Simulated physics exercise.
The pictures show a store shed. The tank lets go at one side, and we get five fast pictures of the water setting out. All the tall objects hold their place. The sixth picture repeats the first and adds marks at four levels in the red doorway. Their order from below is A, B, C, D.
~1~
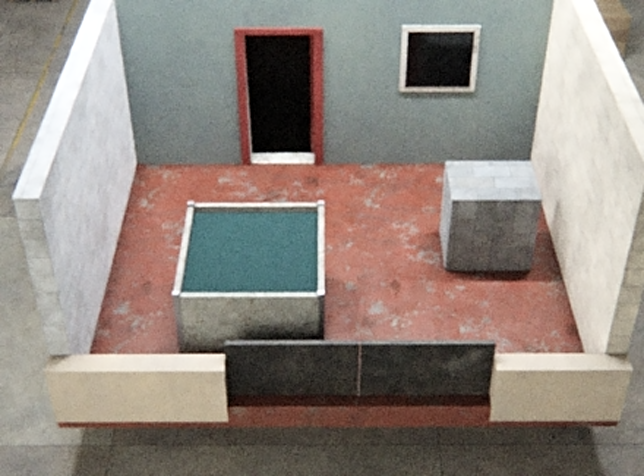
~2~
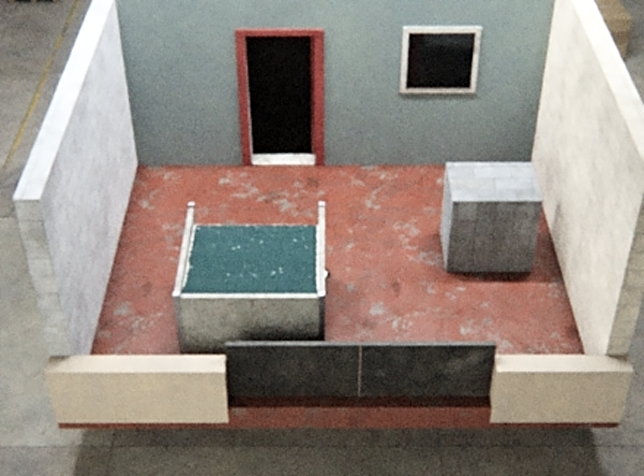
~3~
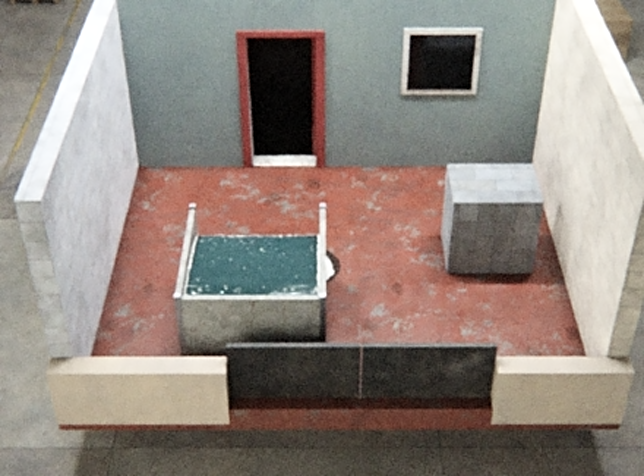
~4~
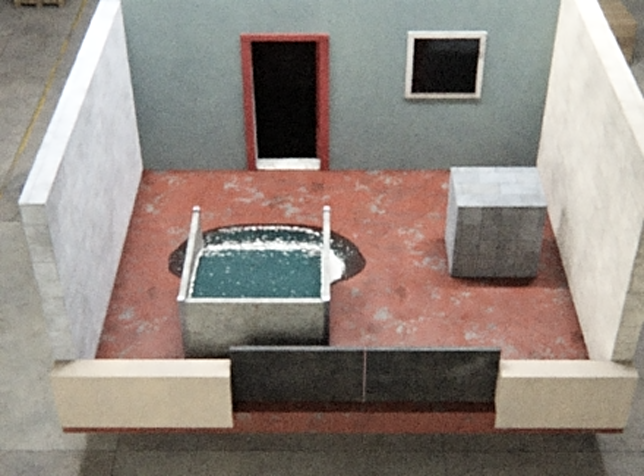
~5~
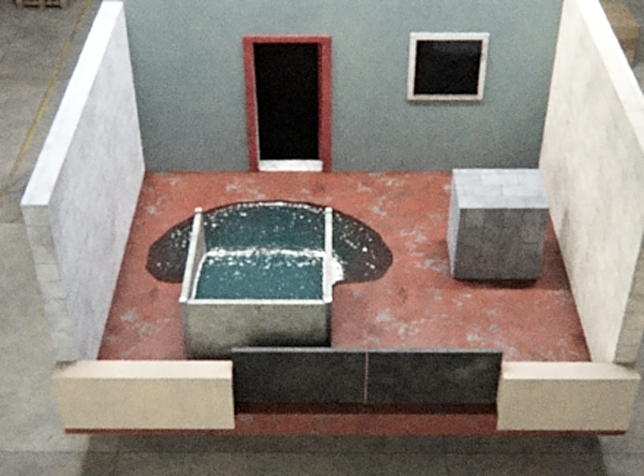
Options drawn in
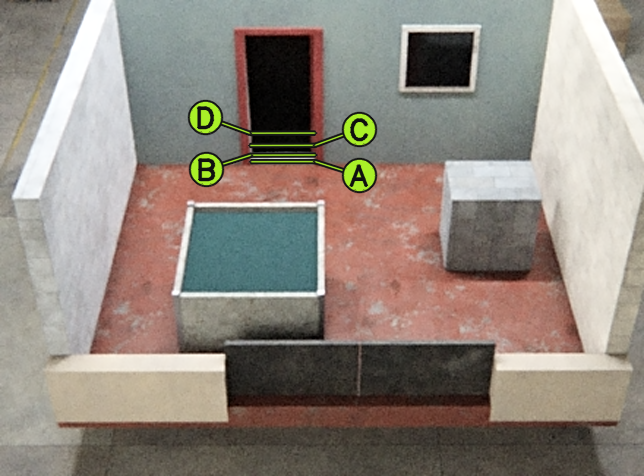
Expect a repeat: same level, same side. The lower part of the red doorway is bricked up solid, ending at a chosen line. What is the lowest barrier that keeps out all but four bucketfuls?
Take D.
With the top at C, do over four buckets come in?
Yes, it does.
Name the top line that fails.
C it is.
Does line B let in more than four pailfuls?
Yes, it does.
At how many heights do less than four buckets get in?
One of the four.
In lime, A at (283, 161); B at (282, 155); C at (282, 145); D at (282, 133); from the bottom up A, B, C, D.
With A, dozens of bucketfuls pour in.
With B, dozens of bucketfuls pour in.
With C, about 12 bucketfuls get in.
With D, a splash gets over, under a bucket.
